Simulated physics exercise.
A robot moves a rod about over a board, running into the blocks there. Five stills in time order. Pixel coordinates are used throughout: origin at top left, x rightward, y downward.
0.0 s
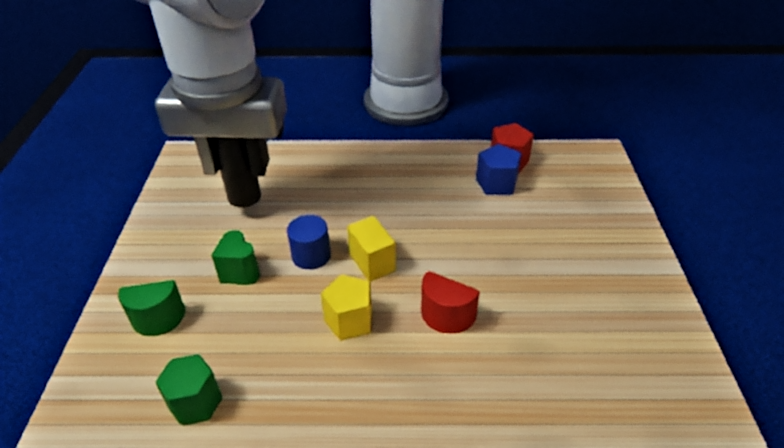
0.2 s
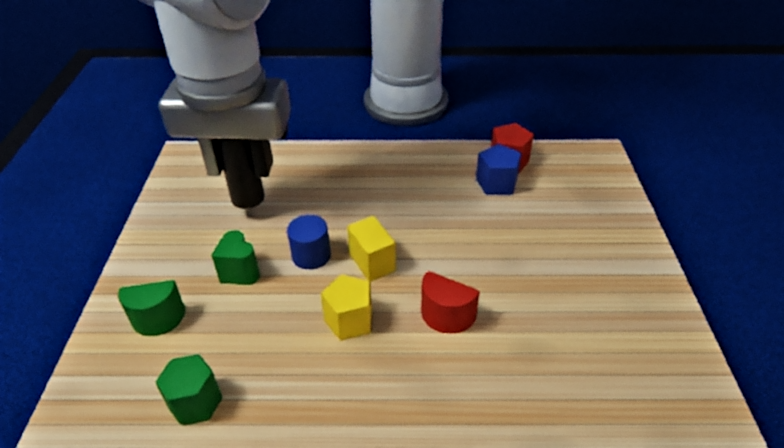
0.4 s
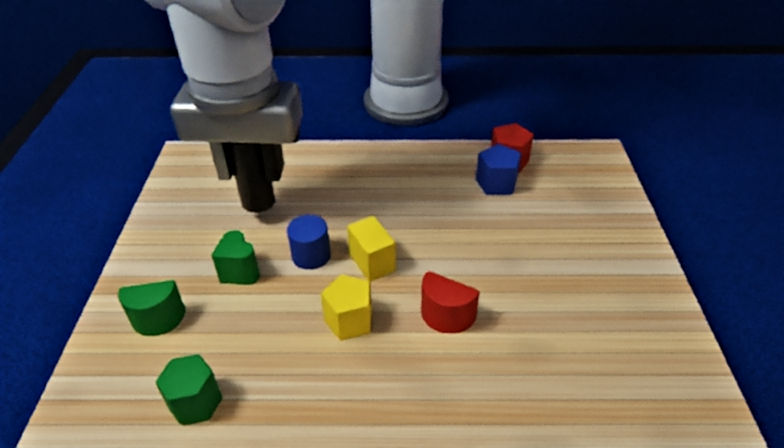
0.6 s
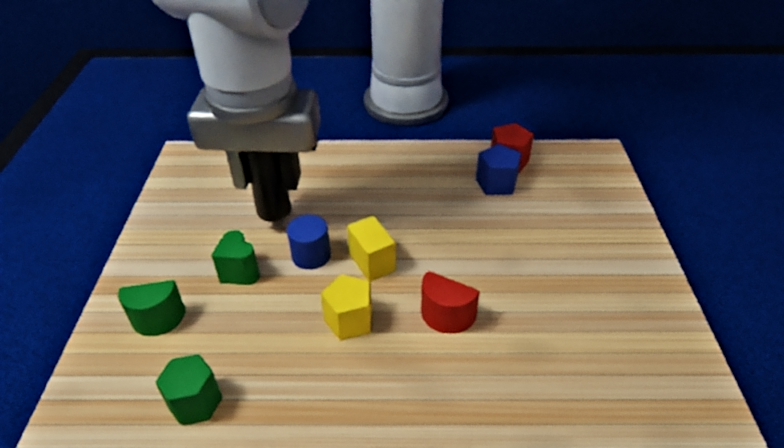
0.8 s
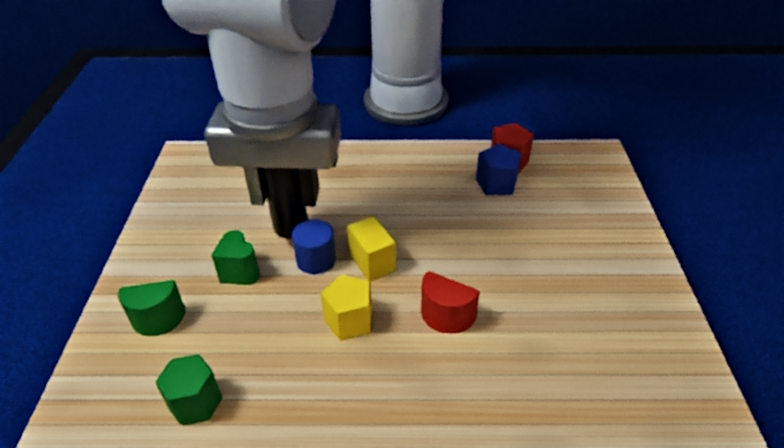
A grey-and-white robot arm holding a dark rod stands over the back left of a striped wooden board on a blue surface, seen from a raised, fixed view. Three green blocks sit at left, a blue cylinder and two yellow blocks near the middle, a red one right of them, and blue and red ones at back right. The rod slides right and slightly forward, nudging the blue cylinder a little rightward.
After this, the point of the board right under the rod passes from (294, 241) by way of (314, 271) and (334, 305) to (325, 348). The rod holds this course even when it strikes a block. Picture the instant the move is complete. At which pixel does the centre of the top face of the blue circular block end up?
At pixel (373, 272).
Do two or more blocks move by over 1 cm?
My answer is yes.
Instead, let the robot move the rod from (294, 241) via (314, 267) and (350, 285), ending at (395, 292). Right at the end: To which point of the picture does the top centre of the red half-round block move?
It will end up at (472, 299).
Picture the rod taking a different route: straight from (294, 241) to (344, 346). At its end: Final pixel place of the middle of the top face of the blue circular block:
Its top middle: (364, 269).
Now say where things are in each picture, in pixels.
The first frame shows rod tip at (244, 197); block tops, blue circular block at (307, 227); yellow pentagonal block at (348, 292); yellow oblong block at (371, 233).
The second frame shows rod at (248, 198); blocks unchanged.
The third frame shows rod at (258, 202); blocks unchanged.
The fourth frame shows rod at (274, 211); blocks unchanged.
The fifth frame shows rod at (291, 227); blue circular block at (312, 232); yellow pentagonal block at (348, 292); yellow oblong block at (371, 233).
What follows on the original path. One third of the way, rod at (312, 257); blue circular block at (343, 259).
Two thirds of the way, rod at (332, 292); blue circular block at (373, 272); yellow pentagonal block at (364, 306), turned 60° clockwise.
At the end, rod at (323, 334); blue circular block at (373, 272); yellow pentagonal block at (370, 314), turned 45° clockwise; yellow oblong block in place.
